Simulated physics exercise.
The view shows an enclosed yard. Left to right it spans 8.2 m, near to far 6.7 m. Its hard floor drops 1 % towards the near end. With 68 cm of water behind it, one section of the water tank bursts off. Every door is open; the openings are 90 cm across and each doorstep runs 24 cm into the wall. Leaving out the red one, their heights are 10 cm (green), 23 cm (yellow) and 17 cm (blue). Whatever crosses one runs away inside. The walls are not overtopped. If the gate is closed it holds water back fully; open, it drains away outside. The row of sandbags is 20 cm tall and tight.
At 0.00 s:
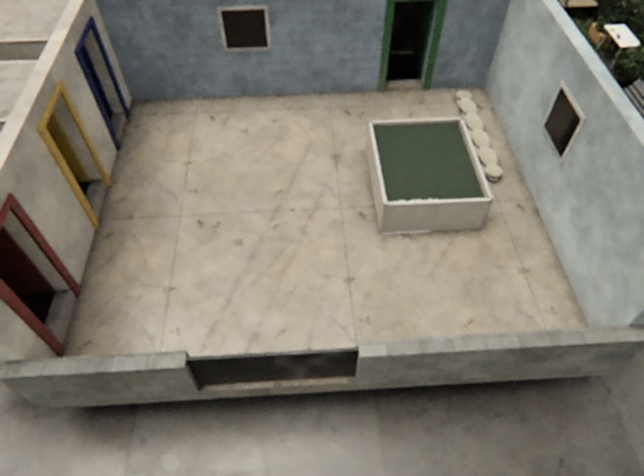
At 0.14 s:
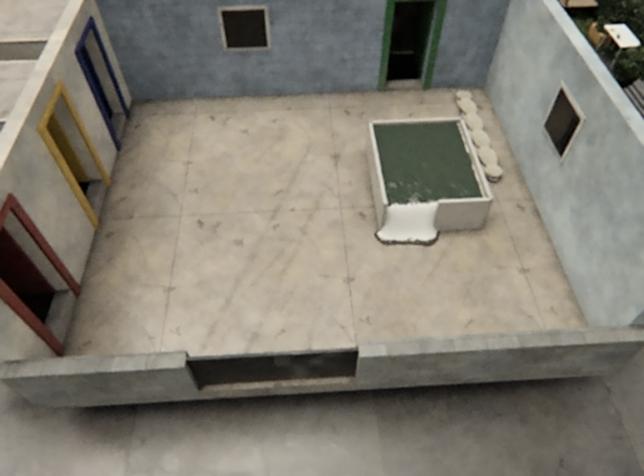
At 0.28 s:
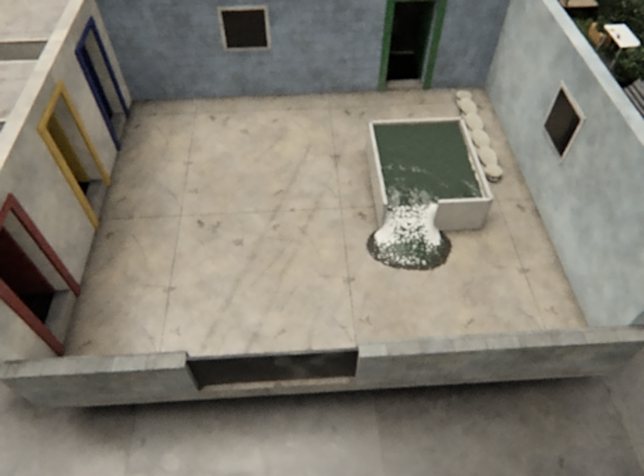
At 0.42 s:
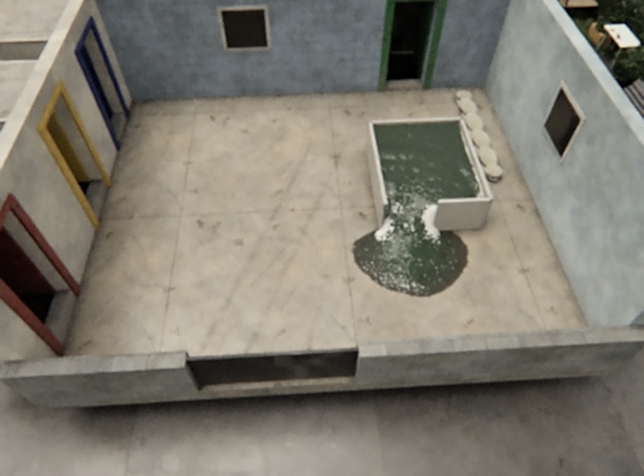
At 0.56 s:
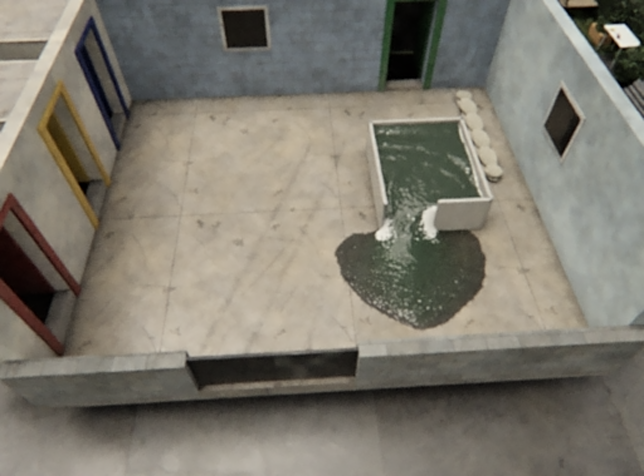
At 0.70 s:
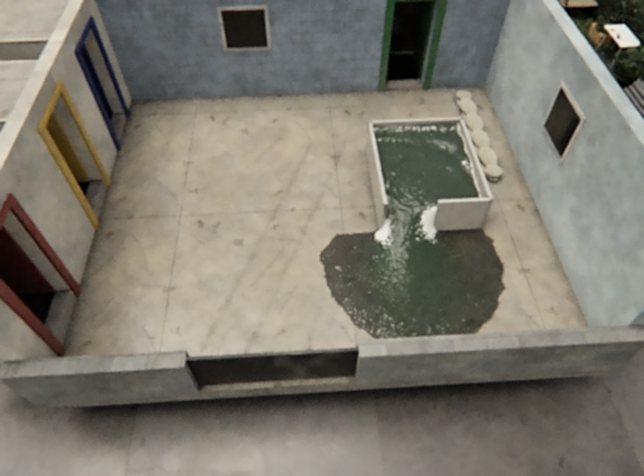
Green water bursting through the front of a white-walled tank and spreading across the pale floor of an enclosed yard with coloured doorways.
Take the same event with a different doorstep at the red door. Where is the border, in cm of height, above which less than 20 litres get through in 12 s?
About 13 cm.
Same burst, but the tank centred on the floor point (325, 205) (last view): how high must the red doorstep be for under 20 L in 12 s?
Then roughly 18 cm.
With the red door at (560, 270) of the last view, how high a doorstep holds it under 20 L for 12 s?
About 6.5 cm.
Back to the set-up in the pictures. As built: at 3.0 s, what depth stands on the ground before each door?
In cm: Red 8, green 0, yellow 0, blue 0.
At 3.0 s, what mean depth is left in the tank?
Roughly 32 cm on average.
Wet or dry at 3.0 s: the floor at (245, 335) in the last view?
It is flooded.
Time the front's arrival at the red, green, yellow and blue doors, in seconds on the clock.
Arrival: Red 3.0 s, green 6.5 s, yellow 4.0 s, blue 5.5 s.
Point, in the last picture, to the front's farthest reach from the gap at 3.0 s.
Around (53, 384).
After 1.4 s water covers 15 % of the floor, deepest (36 cm) near (405, 238); it has not reached the red door.
After 3.0 s water covers 30 % of the floor, deepest (29 cm) near (582, 353); 8 cm at the red door, 0 litres in over its 24 cm doorstep.
After 12.0 s water covers 95 % of the floor, deepest (9 cm) near (53, 384); 8 cm at the red door, 0 litres in over its 24 cm doorstep.
At the red door as built, the water arrived by 3.0 s and peaked near 19 cm at 3.8 s.
Run again over the same 12 s with other heights there, 34 litres in over 11.5 cm, 5 litres over 16 cm. The limit of 20 litres is kept from about 13 cm up.
